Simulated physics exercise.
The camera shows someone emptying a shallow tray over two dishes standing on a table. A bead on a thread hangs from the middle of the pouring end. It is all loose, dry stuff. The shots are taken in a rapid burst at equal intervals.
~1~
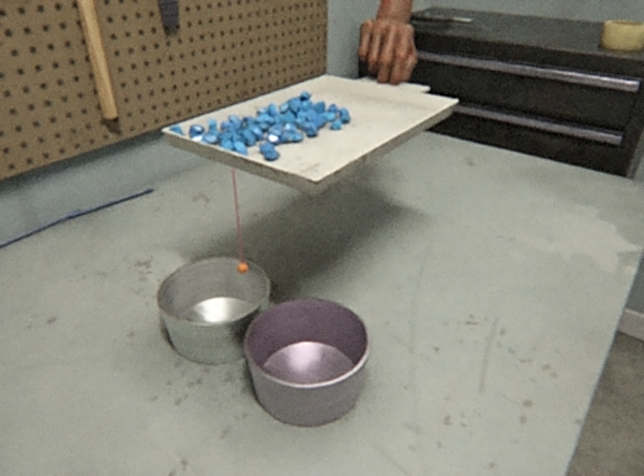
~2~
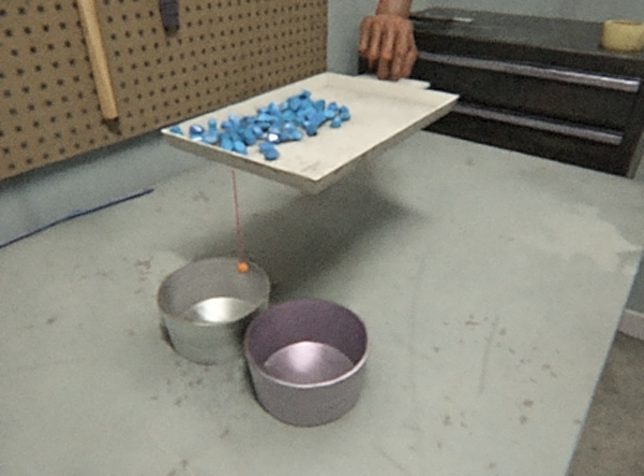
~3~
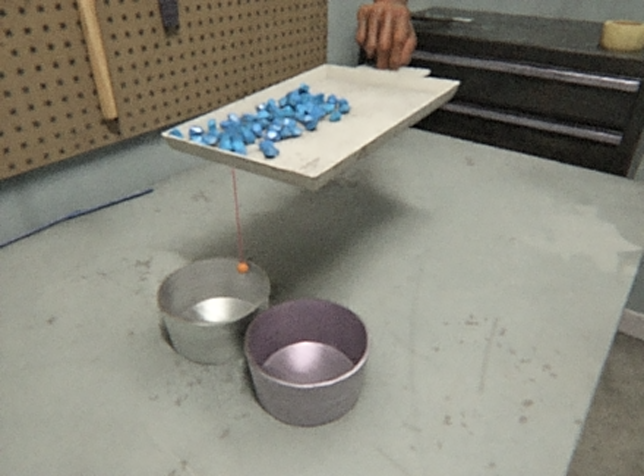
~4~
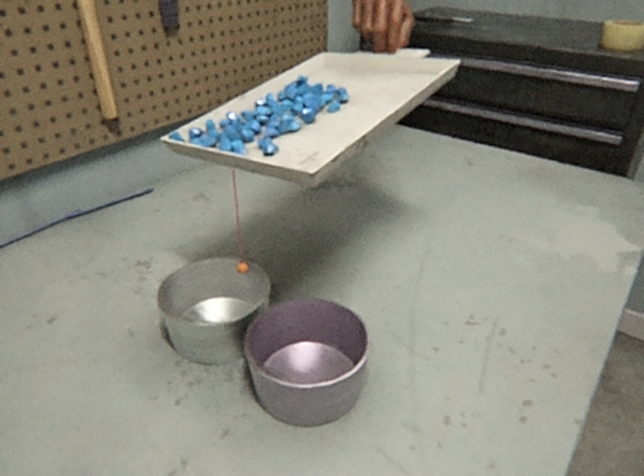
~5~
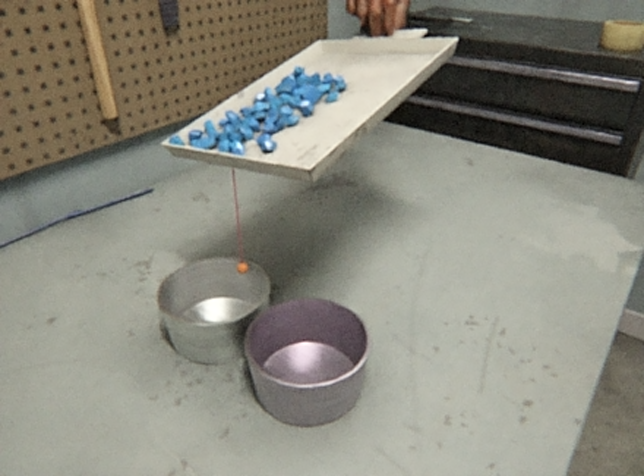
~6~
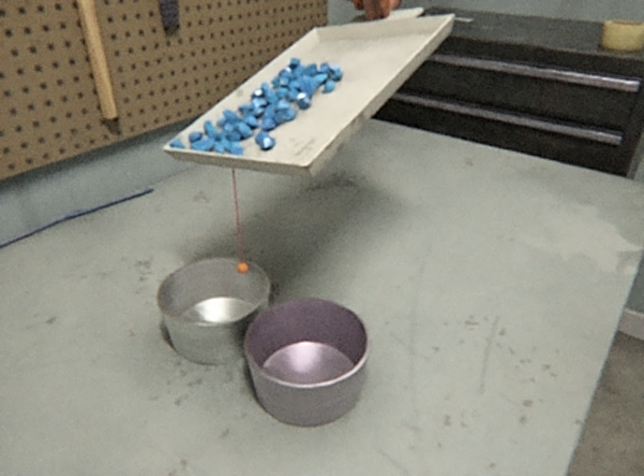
A shallow tray of blue stones was slowly tilted above two metal dishes on a table, a hand raising its far end while the near left corner dipped lowest and the stones stayed bunched together.
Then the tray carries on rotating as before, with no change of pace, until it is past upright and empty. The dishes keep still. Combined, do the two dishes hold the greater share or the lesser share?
Most of the load is lost.
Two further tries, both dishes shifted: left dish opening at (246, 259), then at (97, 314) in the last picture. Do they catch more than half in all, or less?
Short of half, then Short of half.
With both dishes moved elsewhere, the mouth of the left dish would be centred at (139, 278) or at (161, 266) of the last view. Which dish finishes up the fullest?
Trial one goes to the left of the two, trial two to the left of the two.
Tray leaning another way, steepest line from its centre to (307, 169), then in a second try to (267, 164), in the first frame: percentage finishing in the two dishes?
For the first it's near 90 %, for the second near 70 %.
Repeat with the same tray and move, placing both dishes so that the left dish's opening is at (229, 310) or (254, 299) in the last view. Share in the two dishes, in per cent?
0 %, then 0 %.
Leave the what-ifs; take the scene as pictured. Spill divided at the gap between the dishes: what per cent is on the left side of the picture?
It comes to about 100 percent.
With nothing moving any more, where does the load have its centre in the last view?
Close to (181, 308) in the last view.
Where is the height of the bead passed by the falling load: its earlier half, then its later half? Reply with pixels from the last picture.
(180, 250) for the early half, (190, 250) for the late half.
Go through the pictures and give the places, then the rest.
Corners of the pouring end at (169, 129) and (315, 177), level; middle of the load at (278, 120), aquarium stones; left dish at (175, 334); right dish at (269, 394); bead on its thread at (243, 269), in the first frame.
Corners of the pouring end at (169, 130) and (315, 176), level; middle of the load at (278, 119), in the second frame.
Corners of the pouring end at (168, 133) and (313, 173), tipped barely, lowest at the left corner; middle of the load at (278, 115), in the third frame.
Corners of the pouring end at (168, 137) and (311, 169), tipped a little, lowest at the left corner; middle of the load at (276, 110), in the fourth frame.
Corners of the pouring end at (168, 141) and (308, 165), tipped clearly, lowest at the left corner; middle of the load at (274, 105), in the fifth frame.
Corners of the pouring end at (169, 146) and (305, 161), tipped clearly, lowest at the left corner; middle of the load at (271, 100); left dish at (175, 334); right dish at (269, 394), in the sixth frame.
Soon after the last picture, tray tipped steeply; nearly all on the tray; a stray few in the air.
A little later, tray tipped right over; about a third on the tray; a small part in the left dish; a small part outside both; about a third in the air.
Later still, tray tipped past a quarter turn; about a third in the left dish; about two thirds outside both.
At rest, tray tipped past a quarter turn; none in the right dish; about a third in the left dish; about two thirds outside both.
